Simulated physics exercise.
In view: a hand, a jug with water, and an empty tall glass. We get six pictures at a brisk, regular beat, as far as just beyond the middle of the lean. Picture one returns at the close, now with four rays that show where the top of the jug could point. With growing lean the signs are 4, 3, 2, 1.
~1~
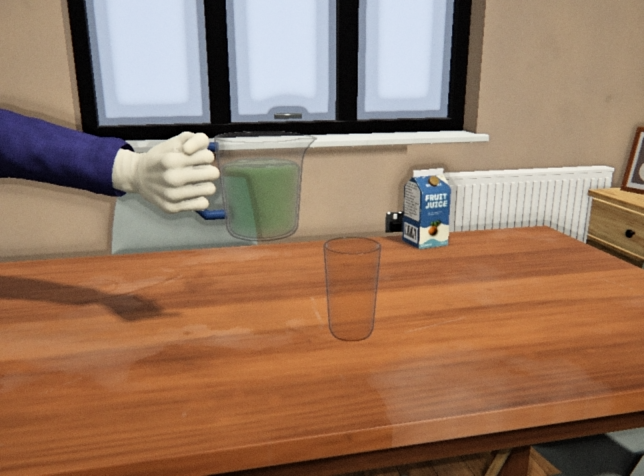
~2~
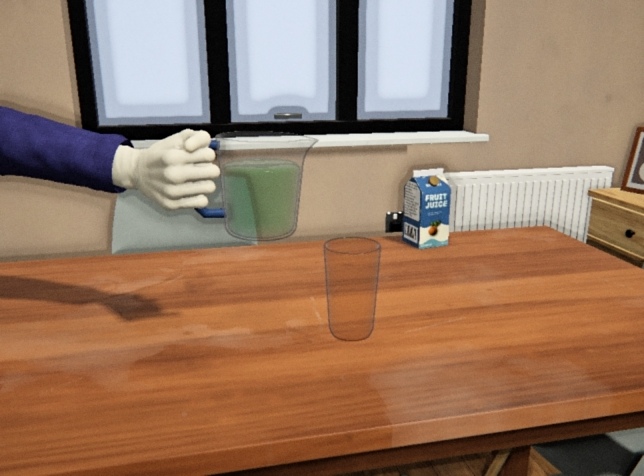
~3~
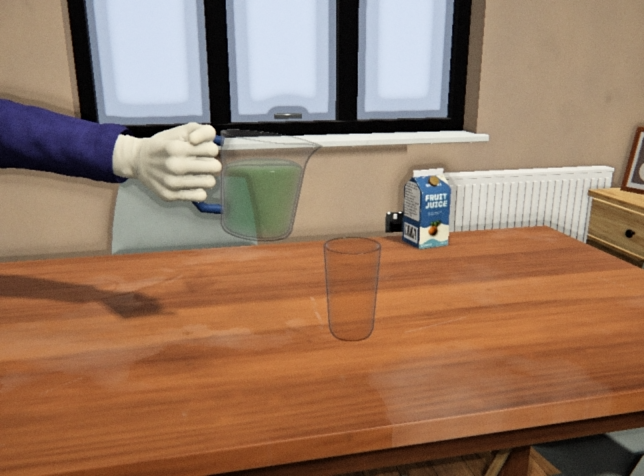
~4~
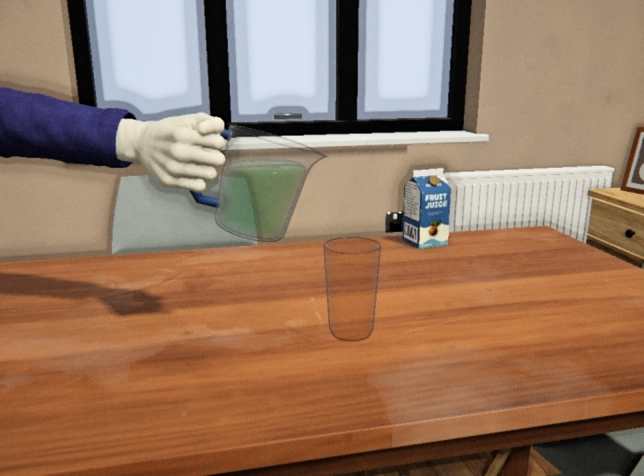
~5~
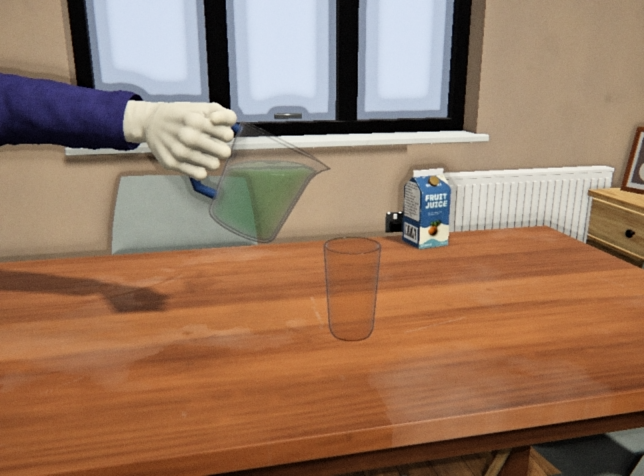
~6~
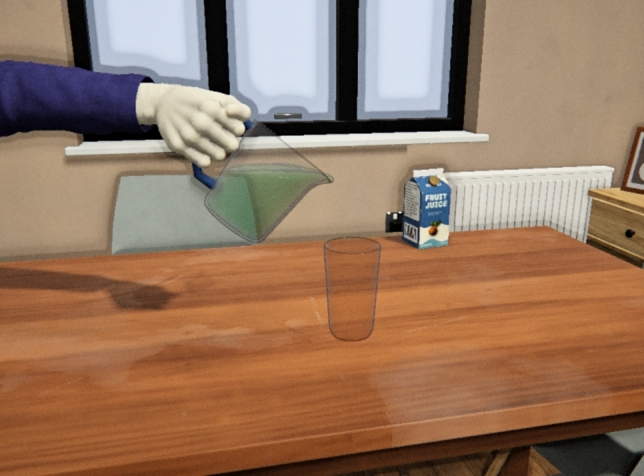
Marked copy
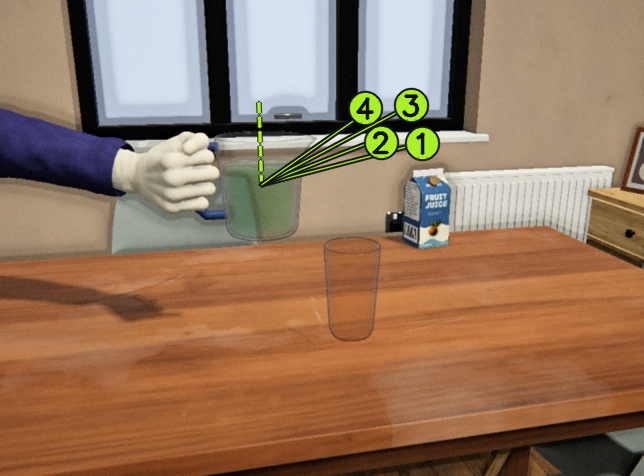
A gloved hand holds a jug of green liquid and gradually tilts it to the right.
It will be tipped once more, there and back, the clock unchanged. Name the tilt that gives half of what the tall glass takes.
Tilt 4 does it best.
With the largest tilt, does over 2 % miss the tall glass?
Yes.
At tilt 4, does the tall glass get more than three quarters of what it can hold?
No, less.
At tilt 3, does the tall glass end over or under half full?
Over half.
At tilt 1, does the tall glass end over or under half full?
Over half.
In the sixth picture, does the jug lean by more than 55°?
No, it does not.
In lime, 1 at (405, 147); 2 at (363, 144); 3 at (395, 113); 4 at (353, 120).
With 1, the tall glass ends with about 90 % of what it can hold; 12 % of the water is spilt.
With 2, the tall glass ends with about 85 % of what it can hold; 3 % of the water is spilt.
With 3, the tall glass ends with about 69 % of what it can hold.
With 4, the tall glass ends with about 49 % of what it can hold.
